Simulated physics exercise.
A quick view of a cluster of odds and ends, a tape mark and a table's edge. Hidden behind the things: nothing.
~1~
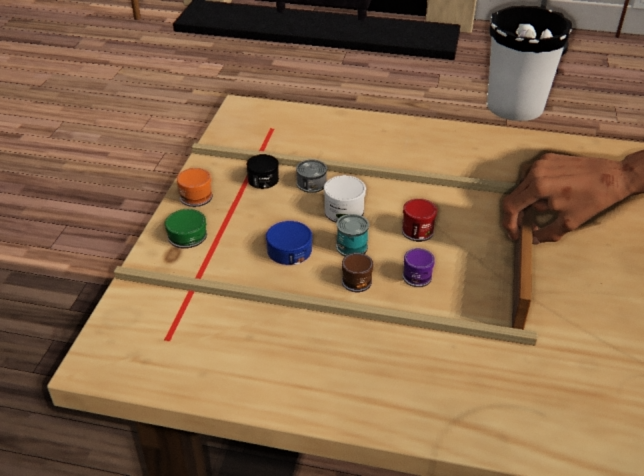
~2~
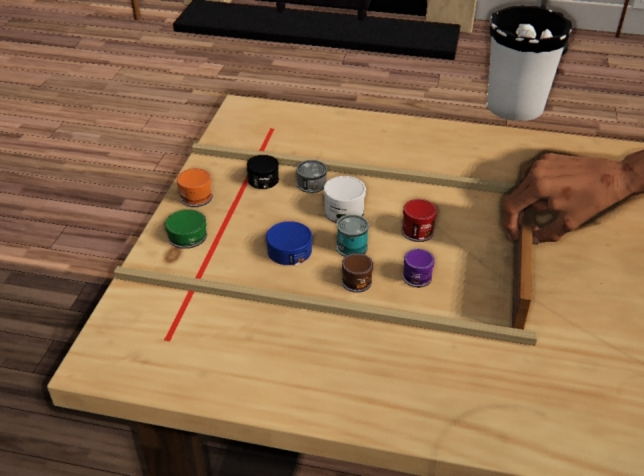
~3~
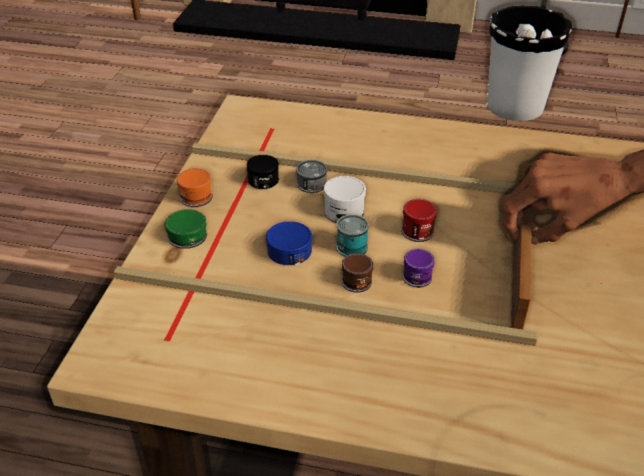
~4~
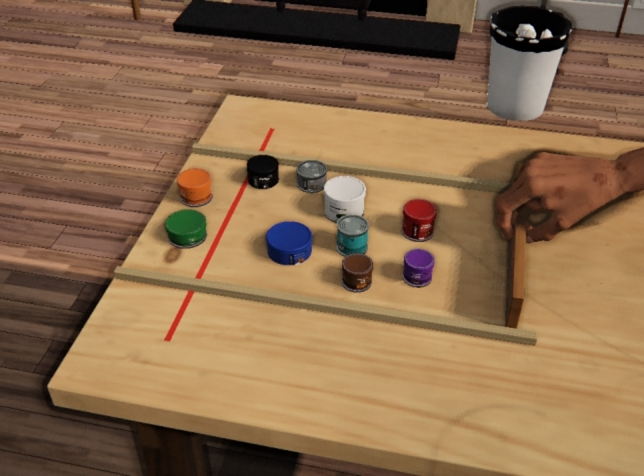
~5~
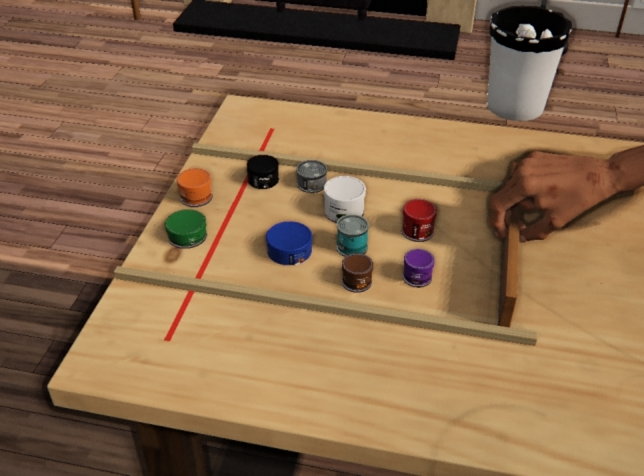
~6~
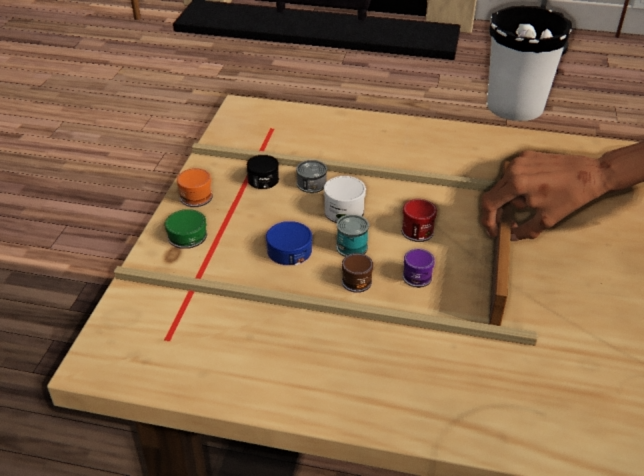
A hand held a wooden board upright at the right of a group of small colored pots on a table, then slid it slightly left toward them, while the pots and red line stayed still.
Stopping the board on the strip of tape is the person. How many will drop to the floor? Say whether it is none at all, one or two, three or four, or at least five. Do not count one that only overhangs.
I would say one or two.
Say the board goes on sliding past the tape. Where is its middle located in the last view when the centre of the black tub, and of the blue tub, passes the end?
Black tub over the end: About (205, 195). Blue tub over the end: About (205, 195).
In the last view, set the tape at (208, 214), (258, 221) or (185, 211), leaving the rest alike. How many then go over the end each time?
Floor tally per try: 1 / 0 / 4.
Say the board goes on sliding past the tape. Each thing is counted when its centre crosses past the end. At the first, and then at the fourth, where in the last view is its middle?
At (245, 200) for the first, at (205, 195) for the fourth.
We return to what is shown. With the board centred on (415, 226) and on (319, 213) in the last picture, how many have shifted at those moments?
Tally: 2; 7.
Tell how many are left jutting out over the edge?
Overhang count: 0.
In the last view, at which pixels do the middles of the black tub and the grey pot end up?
In the last picture the black tub sits at (208, 158) while the grey pot sits at (238, 161).
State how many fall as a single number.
It is 1, no more and no fewer.
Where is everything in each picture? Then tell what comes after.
The first picture shows orange tin (195, 187); green pot (186, 228); black tub (263, 172); board (523, 241); tape (228, 217).
The second picture shows green pot (186, 229); brown tin (357, 273).
The third picture shows black tub (263, 172); red tin (419, 220).
The fourth picture shows orange tin (195, 188); turquoise tin (352, 236).
The fifth picture shows green pot (186, 229); purple pot (418, 268).
The sixth picture shows orange tin (195, 188); green pot (186, 229); black tub (263, 172); board (502, 238); tape (228, 217).
Early on, none off yet; orange tin at rest near (195, 188); green pot at rest near (186, 229); black tub at rest near (263, 172).
Finally, the number that fall off is one or two; lost, green pot.
